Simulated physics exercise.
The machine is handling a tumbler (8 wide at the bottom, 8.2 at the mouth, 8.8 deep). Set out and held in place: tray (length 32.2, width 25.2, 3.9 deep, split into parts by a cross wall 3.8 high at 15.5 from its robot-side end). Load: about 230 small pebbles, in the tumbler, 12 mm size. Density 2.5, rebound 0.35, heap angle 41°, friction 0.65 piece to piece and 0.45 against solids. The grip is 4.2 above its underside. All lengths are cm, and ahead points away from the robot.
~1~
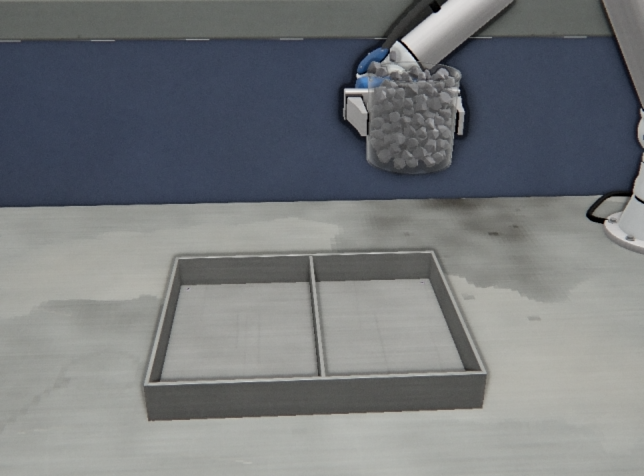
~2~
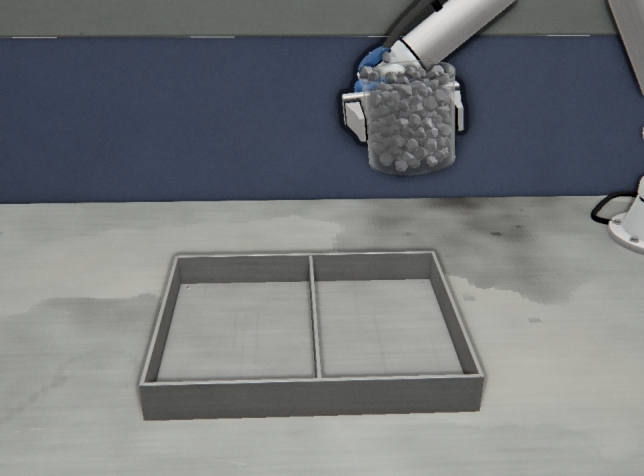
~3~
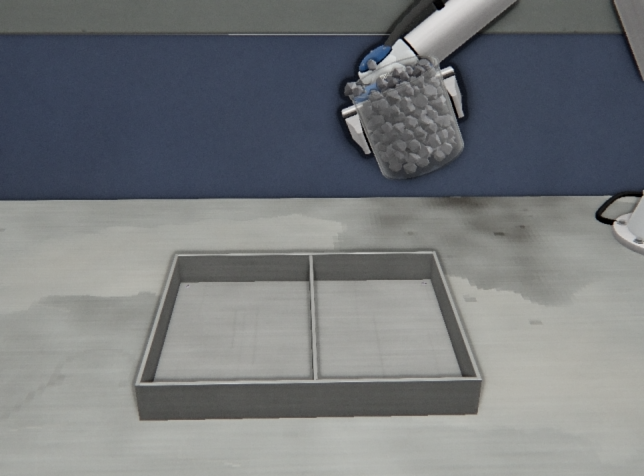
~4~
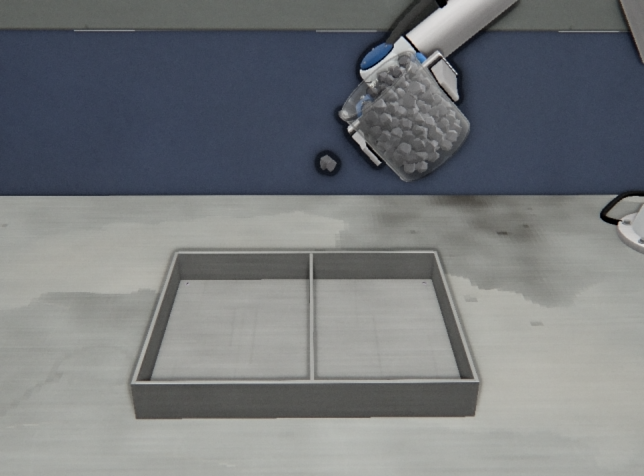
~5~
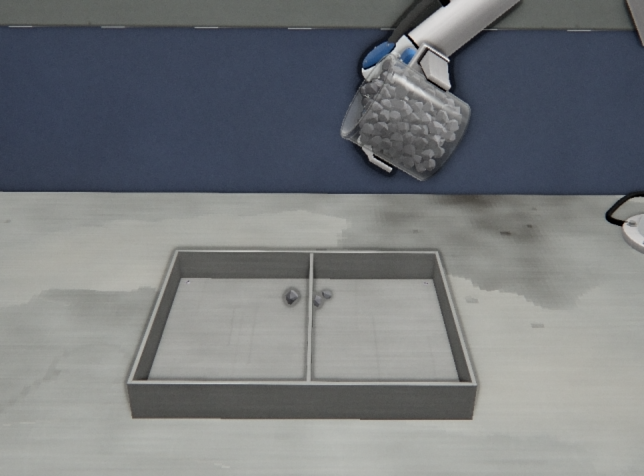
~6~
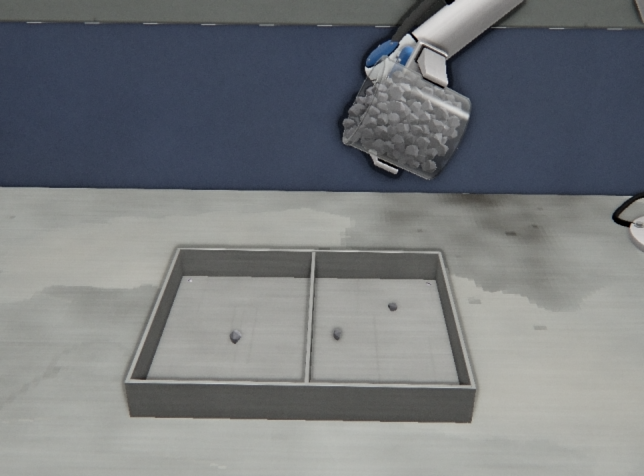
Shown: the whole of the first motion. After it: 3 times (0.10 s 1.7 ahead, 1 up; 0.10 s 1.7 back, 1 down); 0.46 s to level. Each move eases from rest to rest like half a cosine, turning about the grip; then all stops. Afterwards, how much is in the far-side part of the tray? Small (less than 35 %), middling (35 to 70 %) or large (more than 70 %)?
Answer: Small; less than 35 % of the small pebbles finish in the far-side part of the tray.
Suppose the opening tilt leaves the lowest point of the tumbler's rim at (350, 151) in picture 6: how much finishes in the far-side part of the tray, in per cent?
Some 35 per cent.
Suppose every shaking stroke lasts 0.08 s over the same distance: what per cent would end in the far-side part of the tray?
Then about 30 per cent.
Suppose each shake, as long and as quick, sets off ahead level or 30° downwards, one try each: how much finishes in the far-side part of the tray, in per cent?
Some 10 and 10 per cent.
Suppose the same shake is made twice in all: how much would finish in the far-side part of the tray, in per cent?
In that case some 15 per cent.
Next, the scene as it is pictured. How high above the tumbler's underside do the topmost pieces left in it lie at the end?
Roughly 9.0 cm.
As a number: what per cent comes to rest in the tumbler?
Some 80 per cent.
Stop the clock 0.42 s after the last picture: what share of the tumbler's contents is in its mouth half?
Some 50 per cent.
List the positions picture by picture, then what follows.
The tumbler middle at (411, 119), level; upper third of the load around (413, 93), from x 375 to 450, top at y 55; 228 in the tumbler, in the first frame.
The tumbler middle at (410, 119), tilted 6° forward; upper third of the load around (413, 93), from x 365 to 445, top at y 60, in the second frame.
The tumbler middle at (408, 119), tilted 22° forward; upper third of the load around (407, 94), from x 350 to 450, top at y 65, in the third frame.
The tumbler middle at (407, 119), tilted 43° forward; upper third of the load around (404, 96), from x 325 to 455, top at y 60; 225 in the tumbler, 3 in flight or on a rim, in the fourth frame.
The tumbler middle at (406, 120), tilted 59° forward; upper third of the load around (400, 97), from x 290 to 455, top at y 65; 225 in the tumbler, 2 in the robot-side part, 1 in the far-side part, in the fifth frame.
The tumbler middle at (407, 120), tilted 65° forward; upper third of the load around (404, 101), from x 235 to 455, top at y 75; 225 in the tumbler, 2 in the robot-side part, 1 in the far-side part, in the sixth frame.
Then, 0.42 s on, tilted 65° forward, highest piece 28 above the table; 191 in the tumbler, 18 in the far-side part, 5 in the robot-side part, 14 in flight or on a rim.
Then, 0.85 s on, tilted 29° forward, highest piece 29 above the table; 177 in the tumbler, 37 in the far-side part, 14 in the robot-side part.
Then, 1.26 s on, level, highest piece 30 above the table; 177 in the tumbler, 37 in the far-side part, 14 in the robot-side part.
Then, 2.31 s on, level, highest piece 30 above the table; 177 in the tumbler, 37 in the far-side part, 14 in the robot-side part.
In the end, 177 in the tumbler, 37 in the far-side part, 14 in the robot-side part. That is 16 % in the far-side part of the tray.
